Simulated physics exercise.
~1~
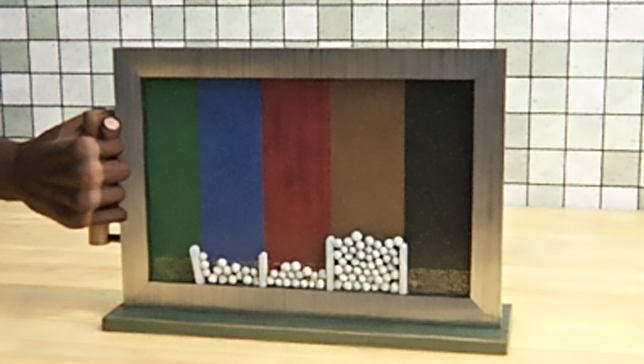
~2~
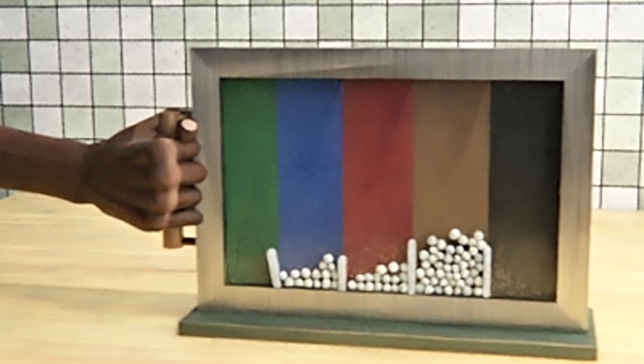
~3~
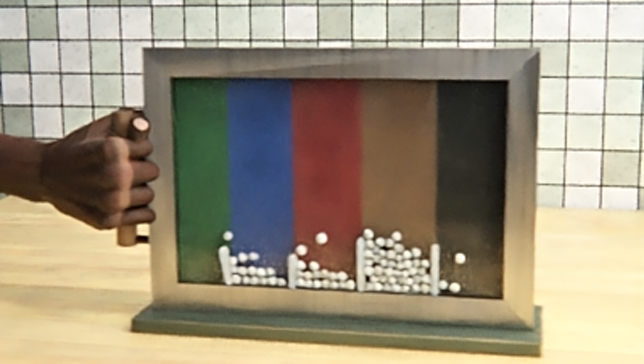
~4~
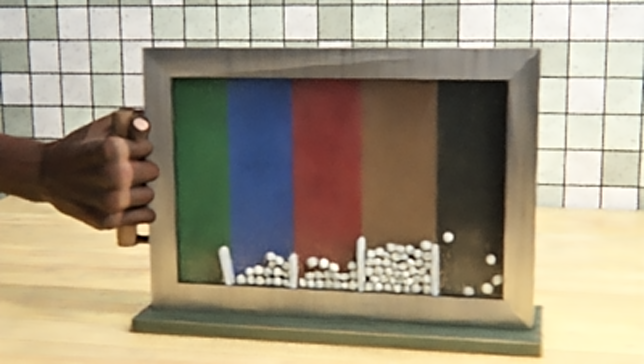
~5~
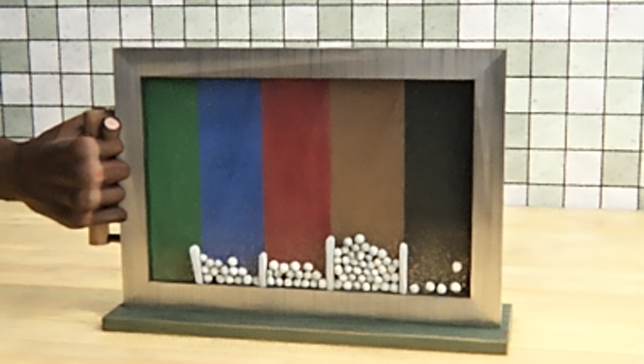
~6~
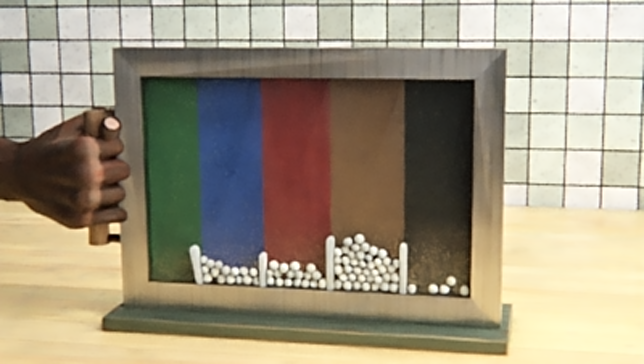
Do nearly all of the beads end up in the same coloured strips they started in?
Yes, nearly all of them stay in their own strips. Hardly any finish in a different one, with just a few ending up in the black strip.
A hand slid a framed box of white beads right and then back left over a table, making the beads hop around the short dividers. A few landed in the empty black strip, while the brown strip still held the biggest pile.
